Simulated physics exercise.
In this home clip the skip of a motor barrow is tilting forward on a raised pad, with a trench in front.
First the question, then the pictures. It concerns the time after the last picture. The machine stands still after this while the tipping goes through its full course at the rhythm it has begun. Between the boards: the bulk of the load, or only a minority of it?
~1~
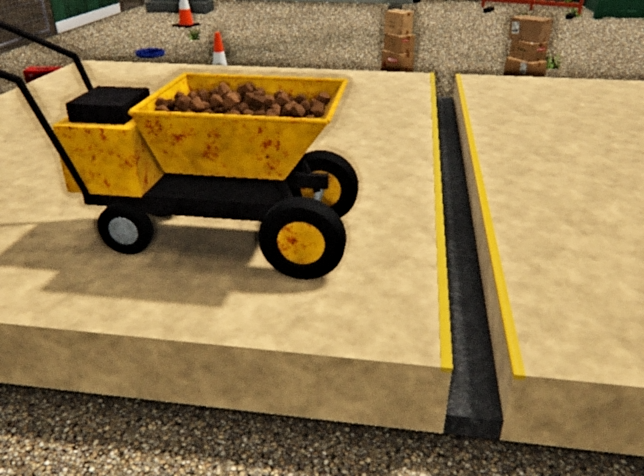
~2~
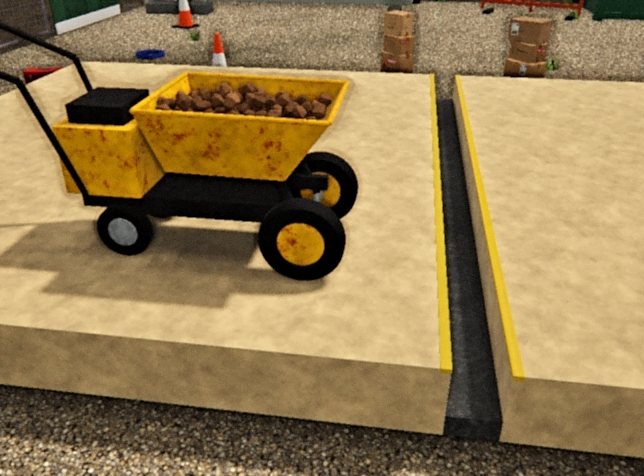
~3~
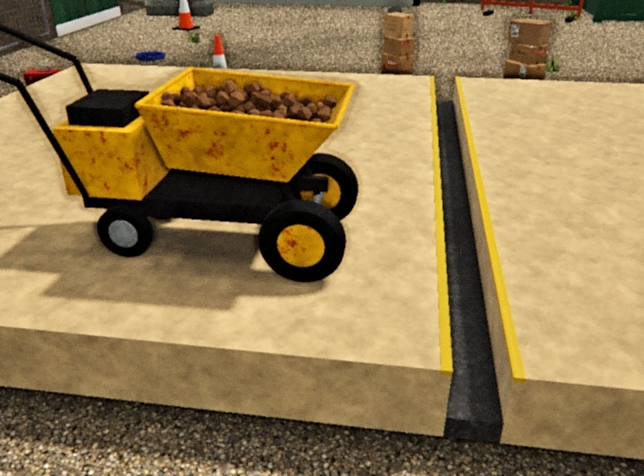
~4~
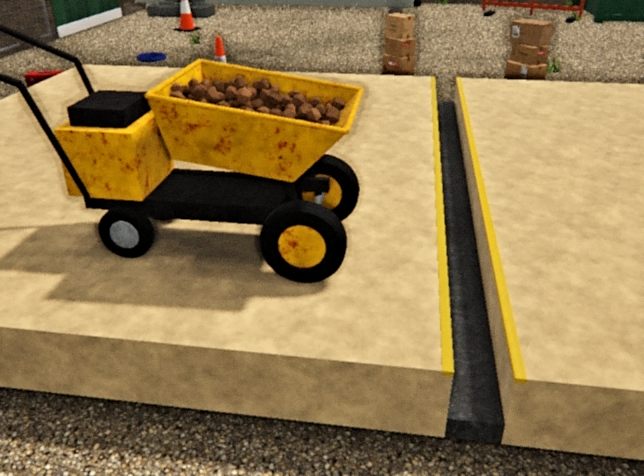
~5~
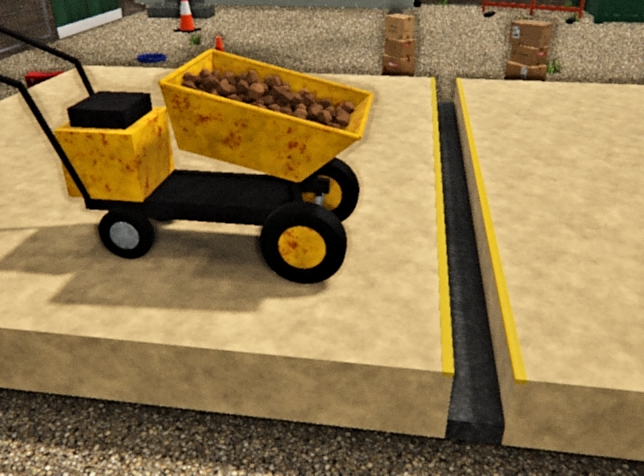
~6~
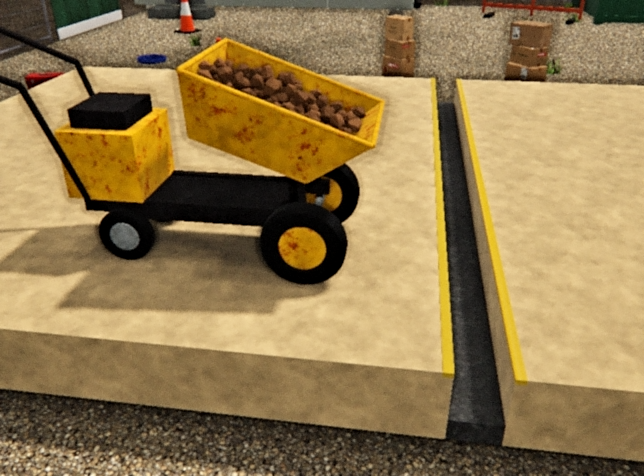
Most of the load will go into the trench.
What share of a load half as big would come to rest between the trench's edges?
Around 100 per cent.
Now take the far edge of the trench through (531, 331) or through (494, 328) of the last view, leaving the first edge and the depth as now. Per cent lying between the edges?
The first try gives 90 percent, then the second gives 50 percent.
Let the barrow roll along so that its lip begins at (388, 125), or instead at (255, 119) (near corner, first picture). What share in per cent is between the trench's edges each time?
Around 20 % the first time and around 50 % the second.
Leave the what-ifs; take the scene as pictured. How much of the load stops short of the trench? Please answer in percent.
I'd say around 5 per cent of the load.
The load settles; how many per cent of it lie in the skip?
About 0 %.
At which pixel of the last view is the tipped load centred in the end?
Once it all stops, the middle lies near (470, 276).
Soon after the last picture, skip tipped steeply; all in the skip.
A little later, skip tipped right over; about two thirds in the skip; a stray few short of the trench; about a quarter in or heaped over the trench; a stray few beyond it; a small part falling.
Later still, skip tipped right over; a small part in the skip; a stray few short of the trench; most in or heaped over the trench; about a quarter beyond it.
By the end, skip tipped right over; a small part short of the trench; most in or heaped over the trench; about a quarter beyond it.
